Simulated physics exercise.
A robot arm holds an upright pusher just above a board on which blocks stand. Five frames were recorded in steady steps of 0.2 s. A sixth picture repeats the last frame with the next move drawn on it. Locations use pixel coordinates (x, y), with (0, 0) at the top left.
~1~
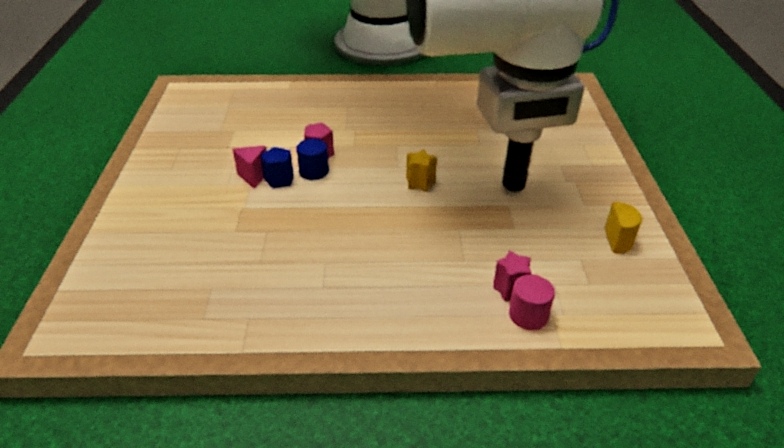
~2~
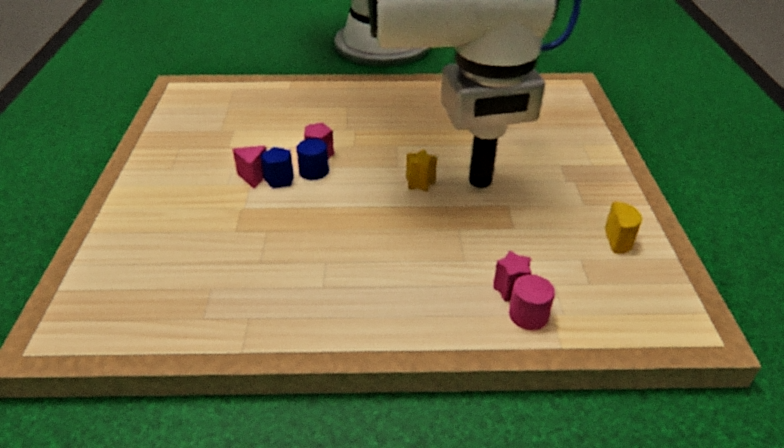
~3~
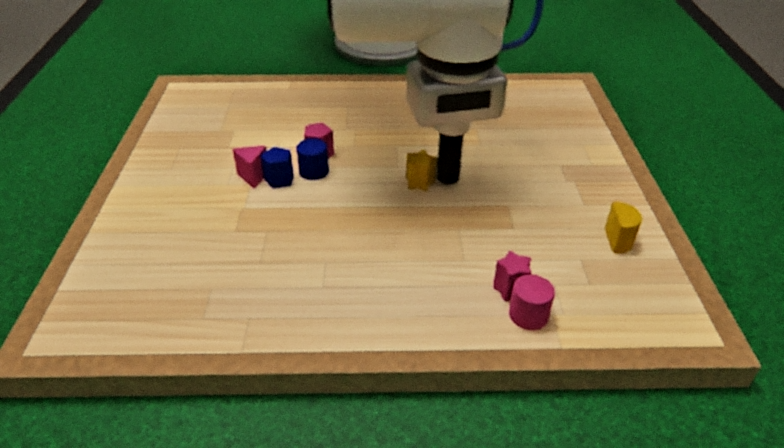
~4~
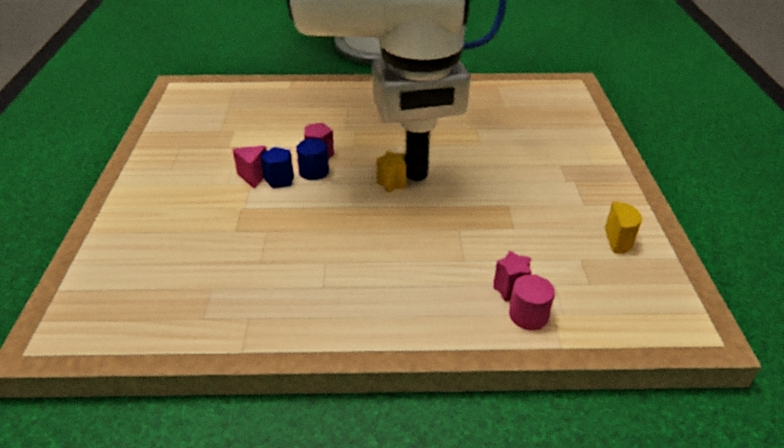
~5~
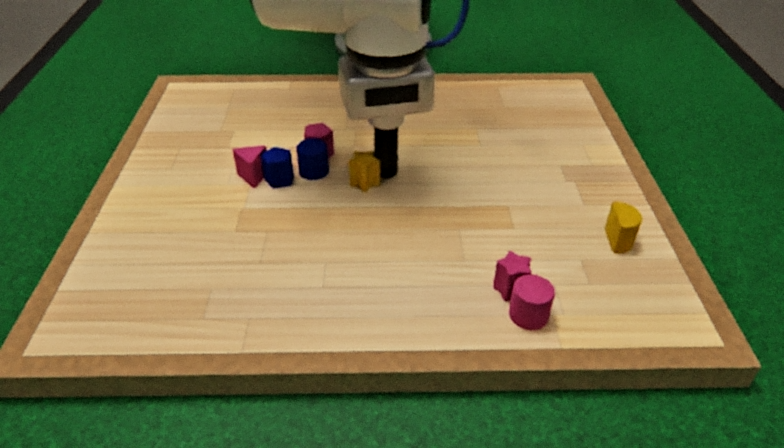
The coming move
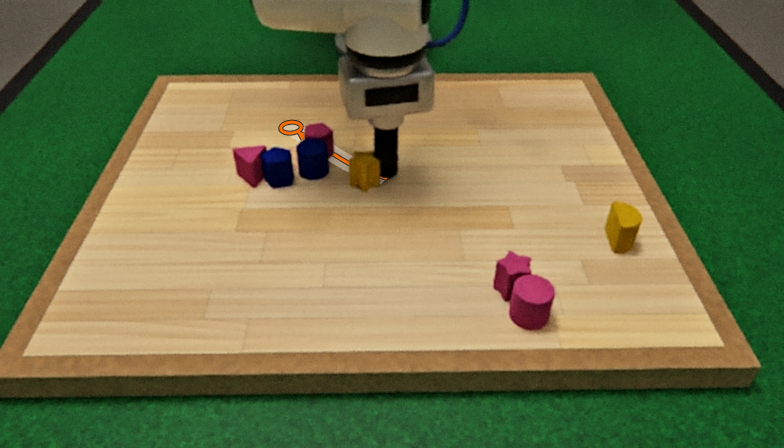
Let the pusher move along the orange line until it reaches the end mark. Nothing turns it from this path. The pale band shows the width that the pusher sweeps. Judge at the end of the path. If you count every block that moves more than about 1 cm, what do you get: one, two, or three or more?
My best guess is that a pair of blocks move over 1 cm.
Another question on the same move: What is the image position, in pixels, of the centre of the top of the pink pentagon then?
That would be at about pixel (288, 124).
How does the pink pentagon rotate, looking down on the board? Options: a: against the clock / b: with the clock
The answer is a.
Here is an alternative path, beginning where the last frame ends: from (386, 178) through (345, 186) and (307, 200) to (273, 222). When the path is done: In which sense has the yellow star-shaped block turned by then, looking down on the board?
Looking down, it rotates clockwise.
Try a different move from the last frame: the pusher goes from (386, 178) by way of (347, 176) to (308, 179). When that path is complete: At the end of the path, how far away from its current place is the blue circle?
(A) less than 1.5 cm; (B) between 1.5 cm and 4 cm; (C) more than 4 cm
Correct choice: B.
Path on the board, from (386, 178) via (348, 163) and (318, 145), ending at (291, 128).
The first path, step by step. One third of the way, pusher (347, 157); yellow star-shaped block (350, 157), turned 45° anticlockwise.
Two thirds of the way, pusher (317, 138); pink pentagon (291, 124), turned 65° anticlockwise; yellow star-shaped block (350, 157), turned 45° anticlockwise.
At the end, pusher (290, 122); blue circle in place; pink pentagon (288, 124), turned 75° anticlockwise; yellow star-shaped block (350, 157), turned 45° anticlockwise.
